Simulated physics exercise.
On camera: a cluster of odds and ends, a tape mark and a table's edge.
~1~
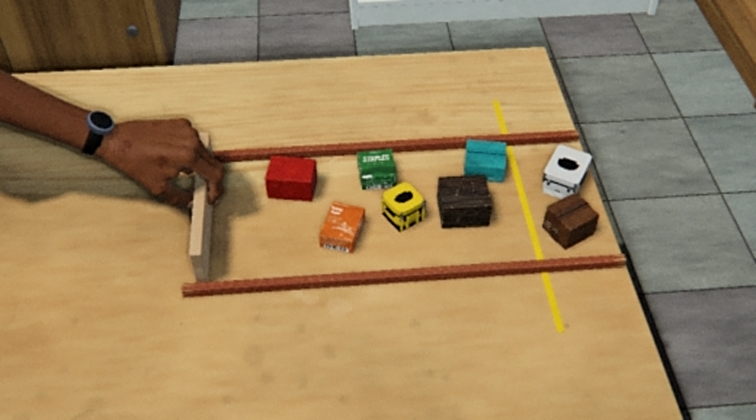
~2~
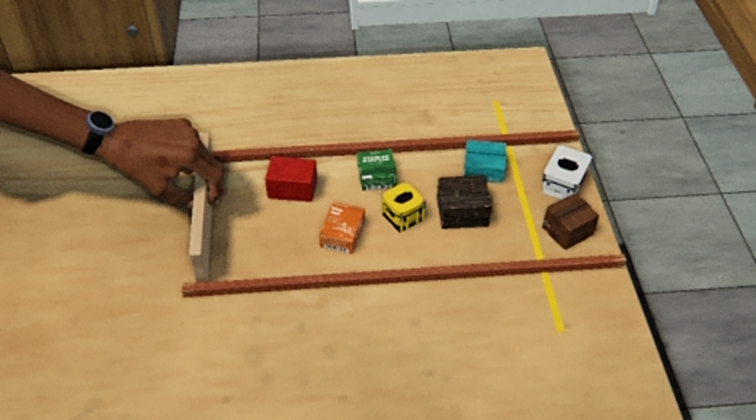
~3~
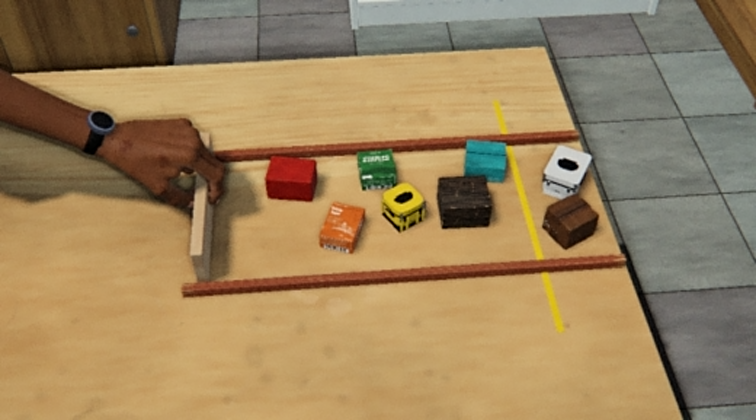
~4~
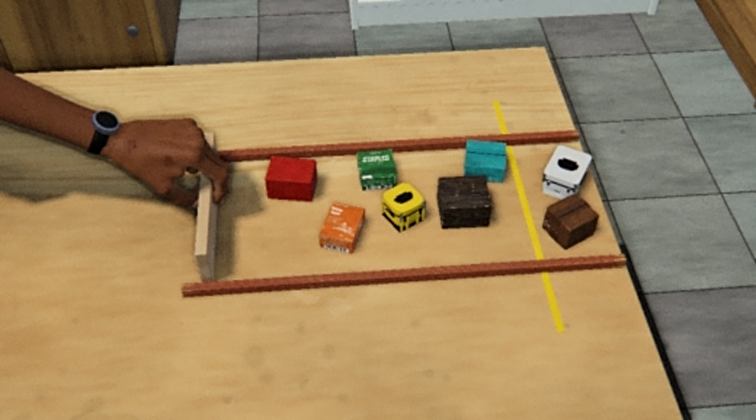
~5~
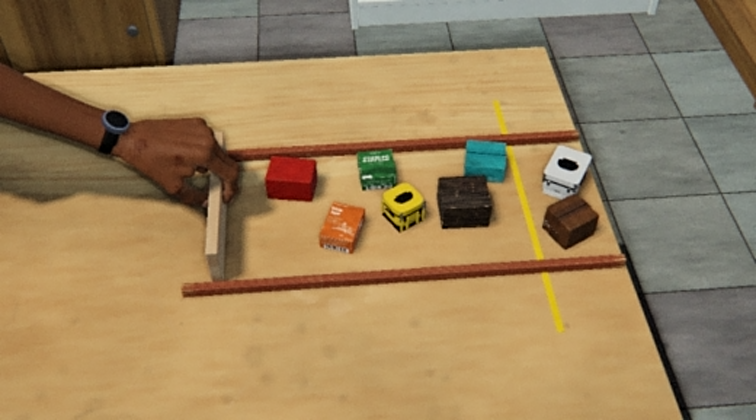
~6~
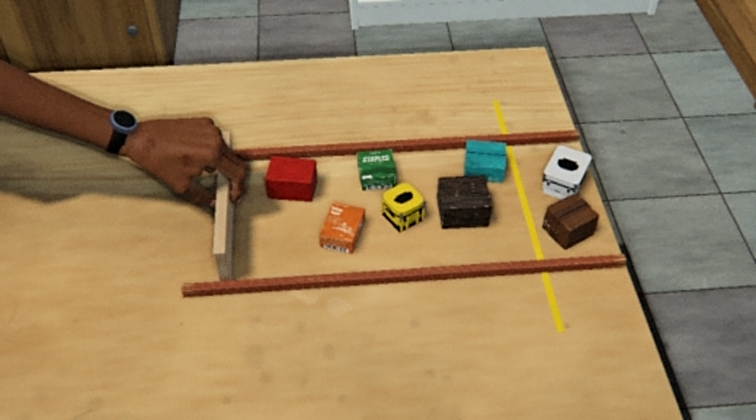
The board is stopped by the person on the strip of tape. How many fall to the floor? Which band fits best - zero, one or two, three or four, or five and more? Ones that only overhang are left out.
The band that fits is three or four.
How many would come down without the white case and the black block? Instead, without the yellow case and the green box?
In order, the numbers are 1 and 1.
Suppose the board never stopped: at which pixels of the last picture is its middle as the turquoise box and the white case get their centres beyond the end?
The turquoise box gives roughly (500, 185), the white case roughly (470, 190).
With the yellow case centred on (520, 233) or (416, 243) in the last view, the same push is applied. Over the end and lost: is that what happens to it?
Place by place, it stays put; stays put.
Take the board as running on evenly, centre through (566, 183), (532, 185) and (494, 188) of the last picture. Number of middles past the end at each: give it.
Going through the three places, I get 6, 3 and 1.
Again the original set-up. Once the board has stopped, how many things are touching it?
Contact count: 2.
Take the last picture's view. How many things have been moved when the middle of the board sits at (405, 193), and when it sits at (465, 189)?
At that stage 6; at the next, 8.
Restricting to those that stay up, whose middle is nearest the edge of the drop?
Answer: The green box.
Soon after, none off yet; white case at rest near (566, 174); brown box at rest near (570, 221); turquoise box at rest near (485, 161).
In the end, the number that fall off is three or four; gone, black block, turquoise box and white case.
